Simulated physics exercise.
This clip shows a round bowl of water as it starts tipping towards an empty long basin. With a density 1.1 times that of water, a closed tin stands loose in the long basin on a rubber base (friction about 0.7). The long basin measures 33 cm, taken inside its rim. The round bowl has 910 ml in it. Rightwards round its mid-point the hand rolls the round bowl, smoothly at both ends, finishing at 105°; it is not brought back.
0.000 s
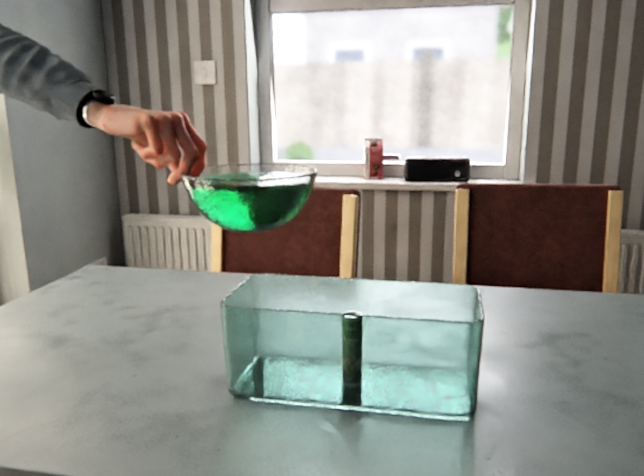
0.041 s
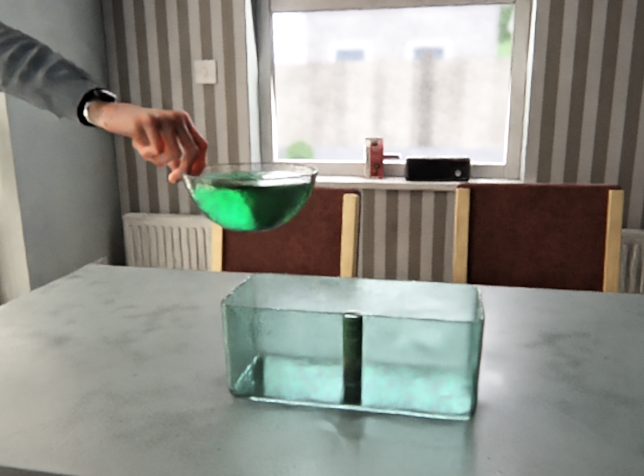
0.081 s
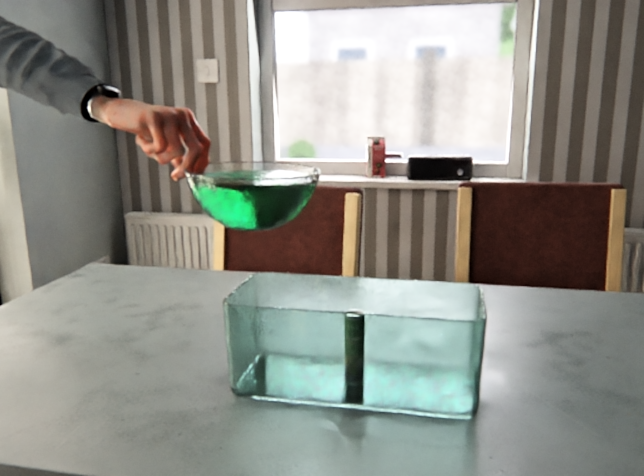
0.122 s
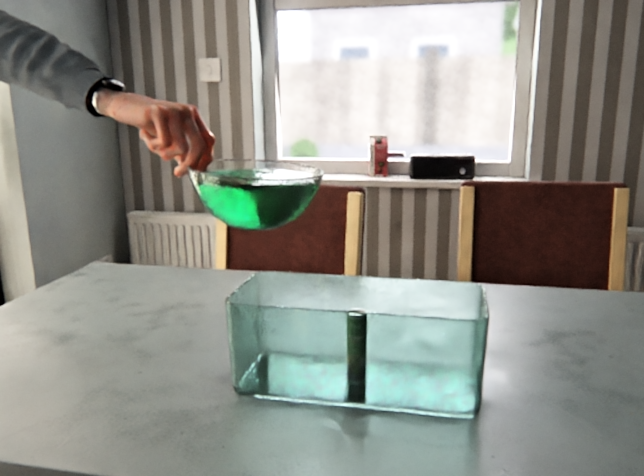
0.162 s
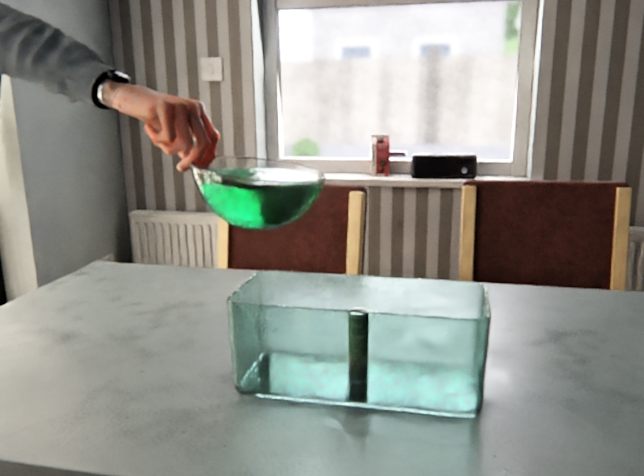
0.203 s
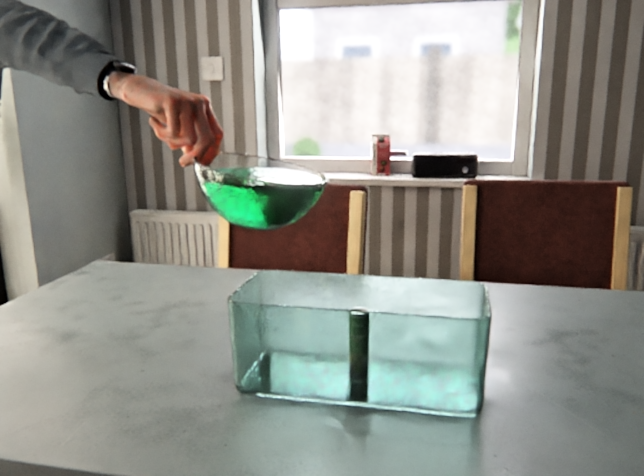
In a room with striped wallpaper and a bright window, a grey table is seen from its near side, slightly above. A hand at the left holds a clear round bowl of green water above a clear, pale green-tinted long basin with a dark upright tin inside, and two brown chairs stand behind. The hand slowly rolls the bowl slightly rightwards, while the view shifts very slightly.
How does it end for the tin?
I expect it will stay vertical.
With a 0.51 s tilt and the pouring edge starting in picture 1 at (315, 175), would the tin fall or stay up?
After that, the tin overturns.
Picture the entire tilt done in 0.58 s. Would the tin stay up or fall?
With that tilt, the tin tips.
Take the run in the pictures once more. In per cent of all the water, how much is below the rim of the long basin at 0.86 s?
I'd say roughly 96 in a hundred of it.
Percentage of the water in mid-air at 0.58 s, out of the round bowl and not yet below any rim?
It comes to roughly 42 per cent.
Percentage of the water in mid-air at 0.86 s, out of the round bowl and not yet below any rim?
Roughly 2 %.
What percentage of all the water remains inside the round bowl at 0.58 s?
At that time about 34 in a hundred parts are still held.
After 0.58 s the tilt is 69° and 34 per cent is still to pour; the tin stands where it began.
After 0.86 s the tilt is 102° and 0 per cent is still to pour; the tin stands 1 cm from where it began.
After 1.15 s the tilt is 105° and 0 per cent is still to pour; the tin leans 6°.
After 1.47 s the tilt is 105° and 0 per cent is still to pour; the tin stands where it began.
In the end the tin stands where it began.
